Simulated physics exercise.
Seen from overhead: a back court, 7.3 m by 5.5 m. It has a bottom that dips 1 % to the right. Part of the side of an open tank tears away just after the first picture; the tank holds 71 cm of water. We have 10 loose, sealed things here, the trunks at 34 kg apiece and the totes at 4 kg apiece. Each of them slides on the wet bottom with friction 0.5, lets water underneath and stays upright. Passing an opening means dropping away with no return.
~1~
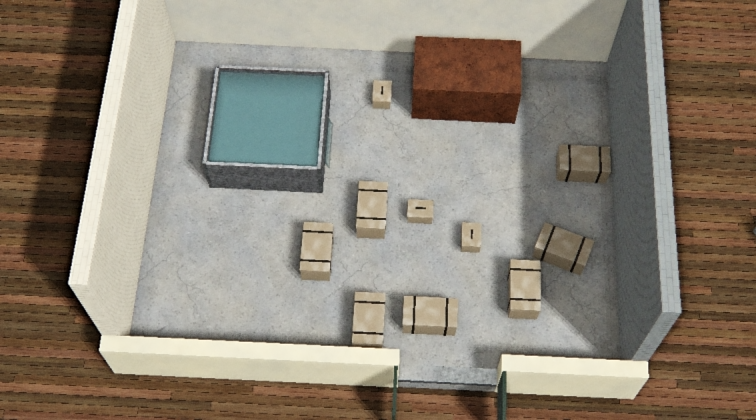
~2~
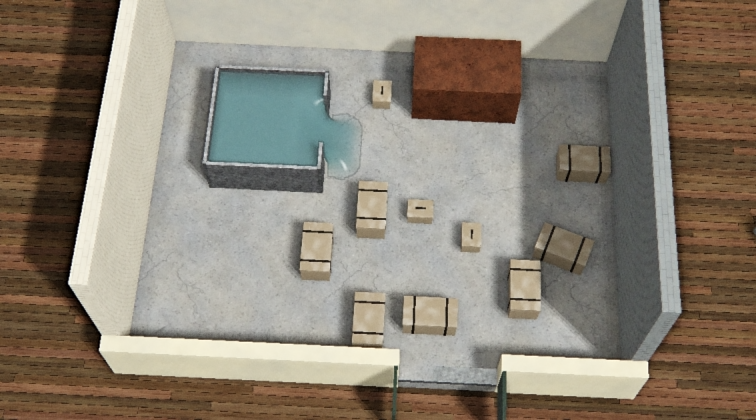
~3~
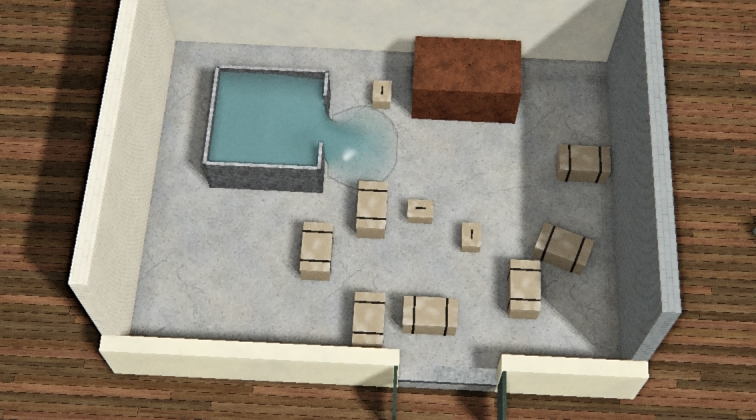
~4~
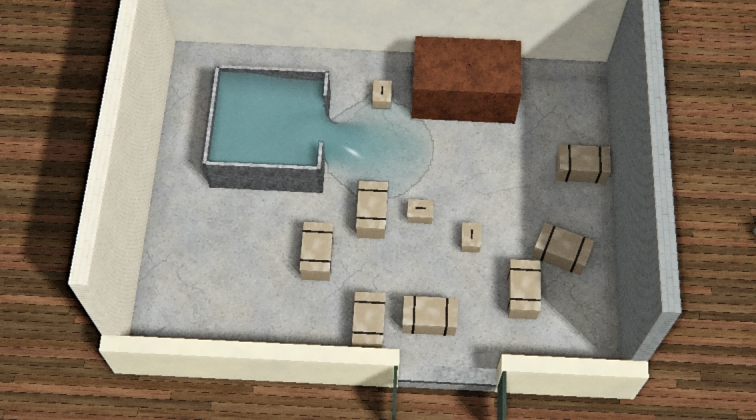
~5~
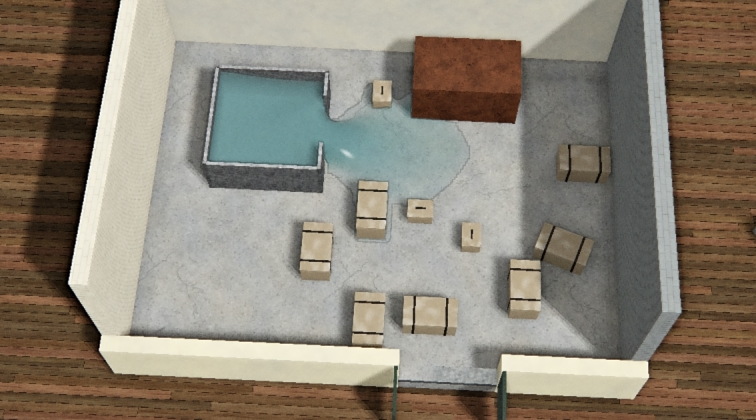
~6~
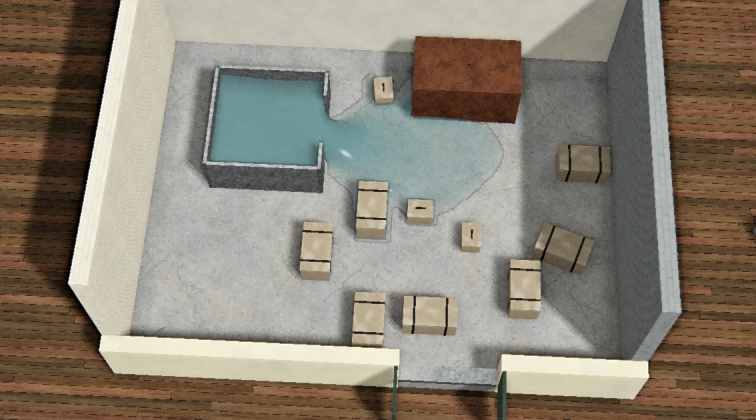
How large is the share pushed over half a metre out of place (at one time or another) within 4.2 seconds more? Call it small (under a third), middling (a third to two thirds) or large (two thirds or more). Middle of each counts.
Middling, a third to two thirds.
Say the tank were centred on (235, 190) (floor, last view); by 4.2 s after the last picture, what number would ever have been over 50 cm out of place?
So the tally would be 6.
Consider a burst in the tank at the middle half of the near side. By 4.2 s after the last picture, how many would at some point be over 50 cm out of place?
The answer then is 3.
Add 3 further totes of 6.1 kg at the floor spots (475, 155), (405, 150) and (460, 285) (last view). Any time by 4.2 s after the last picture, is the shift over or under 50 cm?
Going through them, I'd say exceeds it, exceeds it and finally falls short.
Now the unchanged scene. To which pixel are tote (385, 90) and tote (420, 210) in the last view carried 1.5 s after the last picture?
Approx. (339, 76); approx. (426, 240).
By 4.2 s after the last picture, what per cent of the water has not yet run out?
Somewhere near 100 percent, give or take.
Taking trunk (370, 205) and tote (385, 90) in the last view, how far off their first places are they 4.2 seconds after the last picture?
In that order: 5 cm, 300 cm.
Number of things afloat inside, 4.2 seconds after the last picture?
The count is 3.
Then, 0.4 s after the last picture 0 of 10 are over 50 cm from their spots; 0 afloat.
Then, 1.5 s after the last picture 3 of 10 are over 50 cm from their spots; 1 afloat.
Then, 2.8 s after the last picture 3 of 10 are over 50 cm from their spots; 1 afloat.
Then, 4.2 s after the last picture 5 of 10 are over 50 cm from their spots, and 5 have been at some point; 3 afloat.
